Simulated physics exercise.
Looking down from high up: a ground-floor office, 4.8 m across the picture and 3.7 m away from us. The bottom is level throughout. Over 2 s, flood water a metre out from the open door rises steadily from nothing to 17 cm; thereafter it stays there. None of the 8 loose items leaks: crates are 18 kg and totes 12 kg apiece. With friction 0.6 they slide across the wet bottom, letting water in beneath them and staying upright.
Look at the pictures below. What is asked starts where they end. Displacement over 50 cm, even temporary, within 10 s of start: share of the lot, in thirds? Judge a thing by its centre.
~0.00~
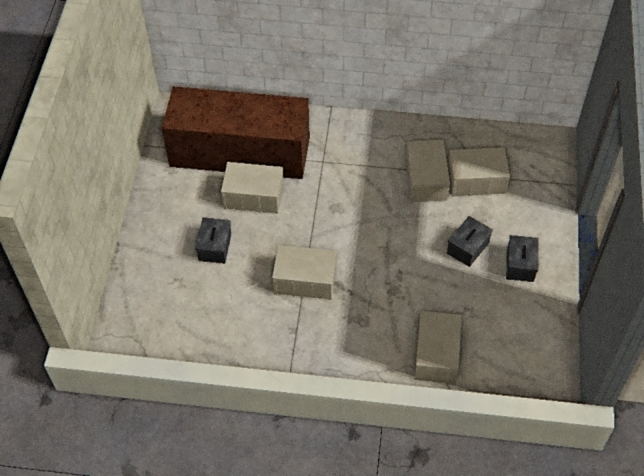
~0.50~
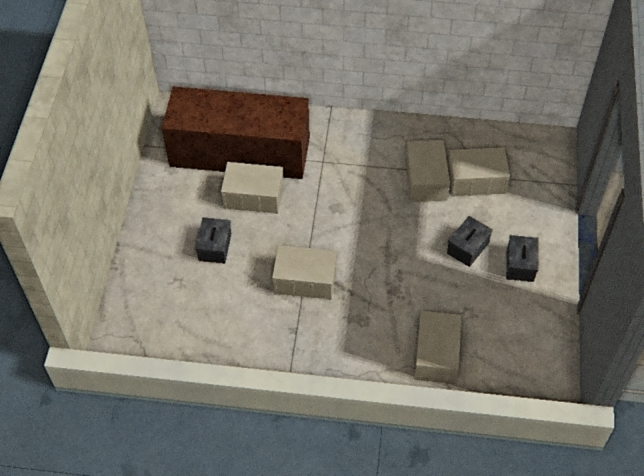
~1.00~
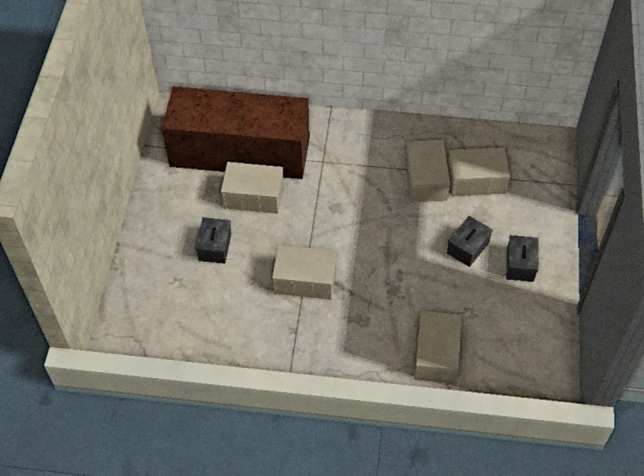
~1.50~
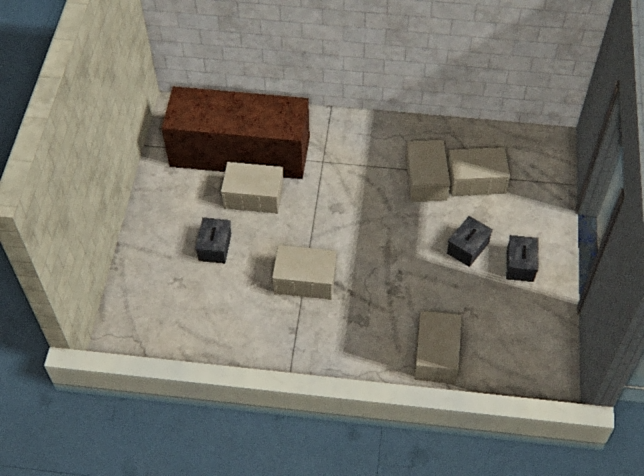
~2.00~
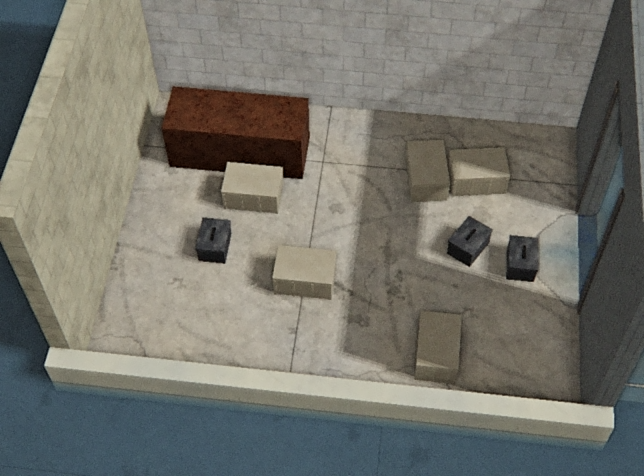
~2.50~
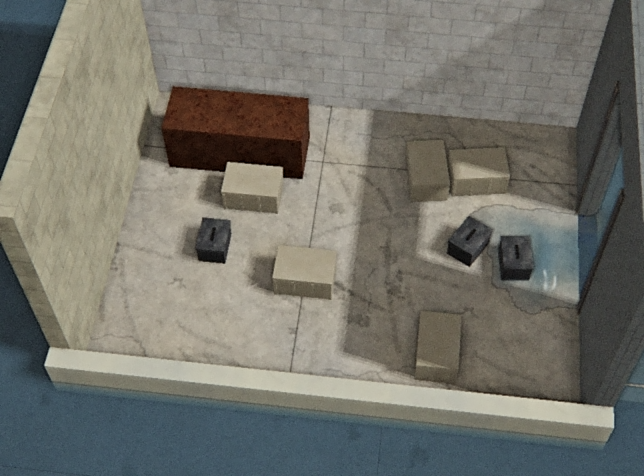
Share: One to two thirds.
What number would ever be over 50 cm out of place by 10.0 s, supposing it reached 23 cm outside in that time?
8.
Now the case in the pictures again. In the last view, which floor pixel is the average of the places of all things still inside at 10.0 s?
Centred roughly on (349, 232).
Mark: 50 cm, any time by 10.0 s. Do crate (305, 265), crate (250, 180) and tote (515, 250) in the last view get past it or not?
Order as asked - a smaller shift, a smaller shift, a bigger shift.
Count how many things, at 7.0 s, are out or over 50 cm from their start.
Result: 3.
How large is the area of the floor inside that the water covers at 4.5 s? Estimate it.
Wet area: Approx. 8.5 m2.
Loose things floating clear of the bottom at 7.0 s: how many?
Answer: 0.
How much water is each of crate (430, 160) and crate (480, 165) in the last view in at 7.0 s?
First roughly 5 cm, second roughly 6 cm.
After 3.5 s 1 of 8 are over 50 cm from their spots; 0 afloat.
After 4.5 s 2 of 8 are over 50 cm from their spots; 0 afloat.
After 7.0 s 3 of 8 are over 50 cm from their spots; 0 afloat.
After 10.0 s 4 of 8 are over 50 cm from their spots, and 4 have been at some point; 0 afloat.
